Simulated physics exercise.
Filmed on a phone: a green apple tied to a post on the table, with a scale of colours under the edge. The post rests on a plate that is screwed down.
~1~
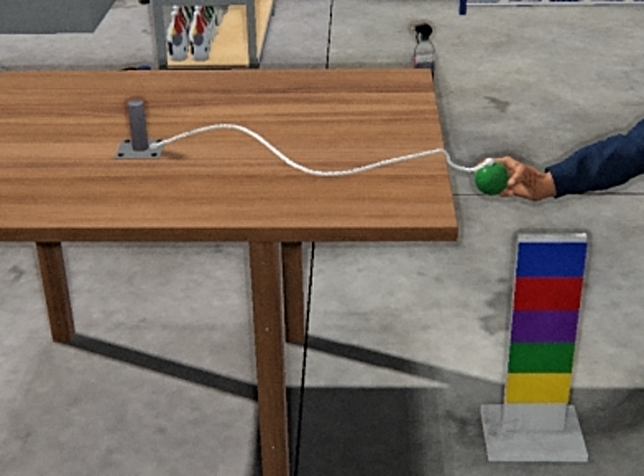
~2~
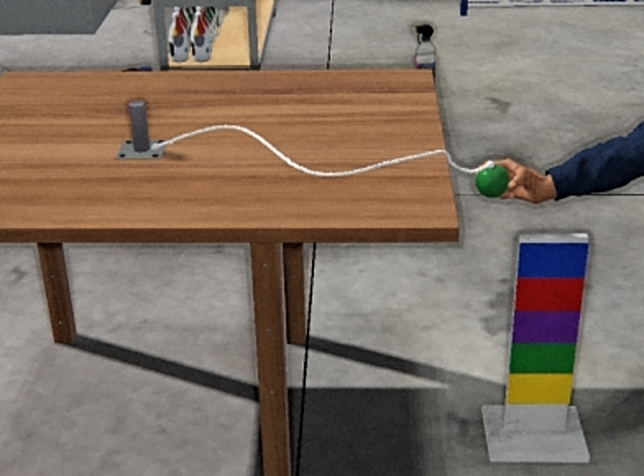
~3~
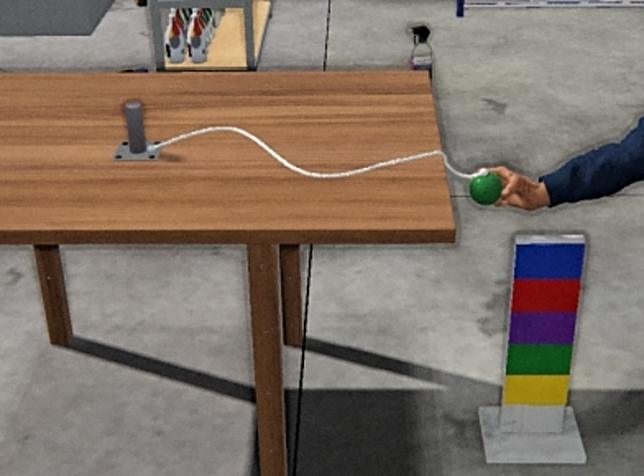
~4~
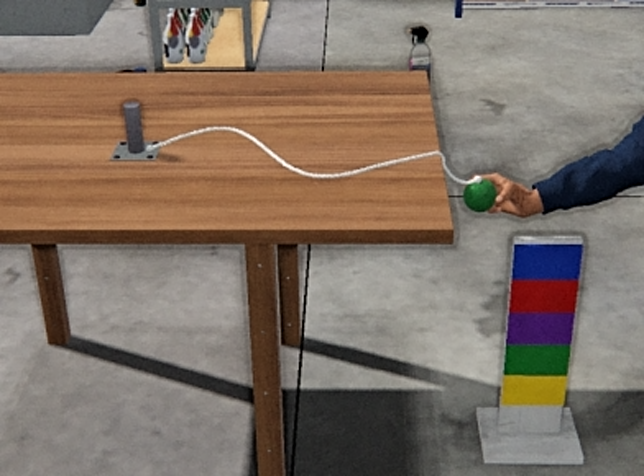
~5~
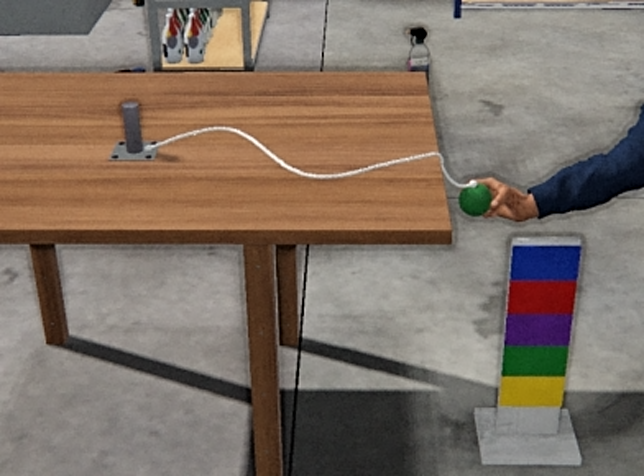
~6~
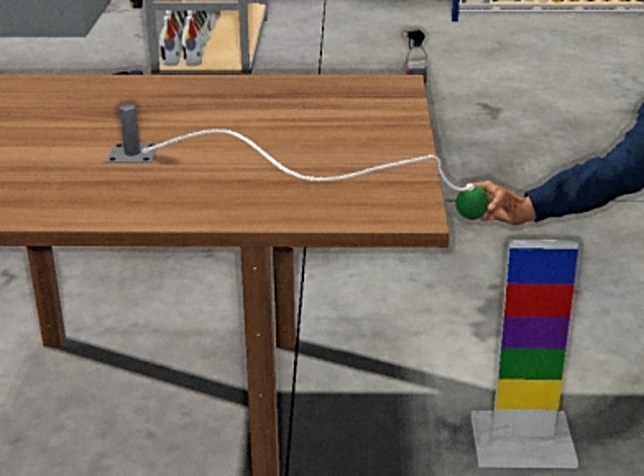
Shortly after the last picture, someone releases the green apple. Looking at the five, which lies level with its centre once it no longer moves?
The red one lies level with its centre.
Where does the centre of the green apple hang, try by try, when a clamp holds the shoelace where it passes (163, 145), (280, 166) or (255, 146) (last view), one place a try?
It ends up near (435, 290) the first time, (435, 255) the second and (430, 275) the third.
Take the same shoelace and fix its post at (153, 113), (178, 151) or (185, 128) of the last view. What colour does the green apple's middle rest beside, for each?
Going case by case, it's red, purple and finally purple.
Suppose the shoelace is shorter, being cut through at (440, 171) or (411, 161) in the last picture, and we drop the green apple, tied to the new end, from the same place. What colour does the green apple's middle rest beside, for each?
First try: Blue; second try: Above them all.
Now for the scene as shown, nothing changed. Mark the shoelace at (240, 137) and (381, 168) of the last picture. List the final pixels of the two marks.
Around (262, 153), then around (437, 182).
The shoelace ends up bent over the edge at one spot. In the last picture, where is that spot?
It's the one at (359, 174).
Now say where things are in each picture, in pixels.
Green apple (492, 178); blue (552, 261); red (548, 295); purple (545, 328); green (541, 359); yellow (538, 389), in the first frame.
Green apple (493, 181); shoelace through (186, 136) (250, 133) (285, 159) (351, 173) (419, 156), in the second frame.
Green apple (486, 188), in the third frame.
Green apple (480, 196); shoelace through (181, 137) (244, 134) (279, 160) (346, 175) (413, 158), in the fourth frame.
Green apple (476, 200), in the fifth frame.
Green apple (473, 203); shoelace through (177, 139) (240, 137) (275, 163) (342, 178) (409, 162), in the sixth frame.
Soon after, apple near (463, 299); level with red.
Then, apple near (404, 289); level with red.
Further on, apple near (437, 299); level with red.
At rest, apple near (434, 298); level with red. The shoelace holds its middle at red.
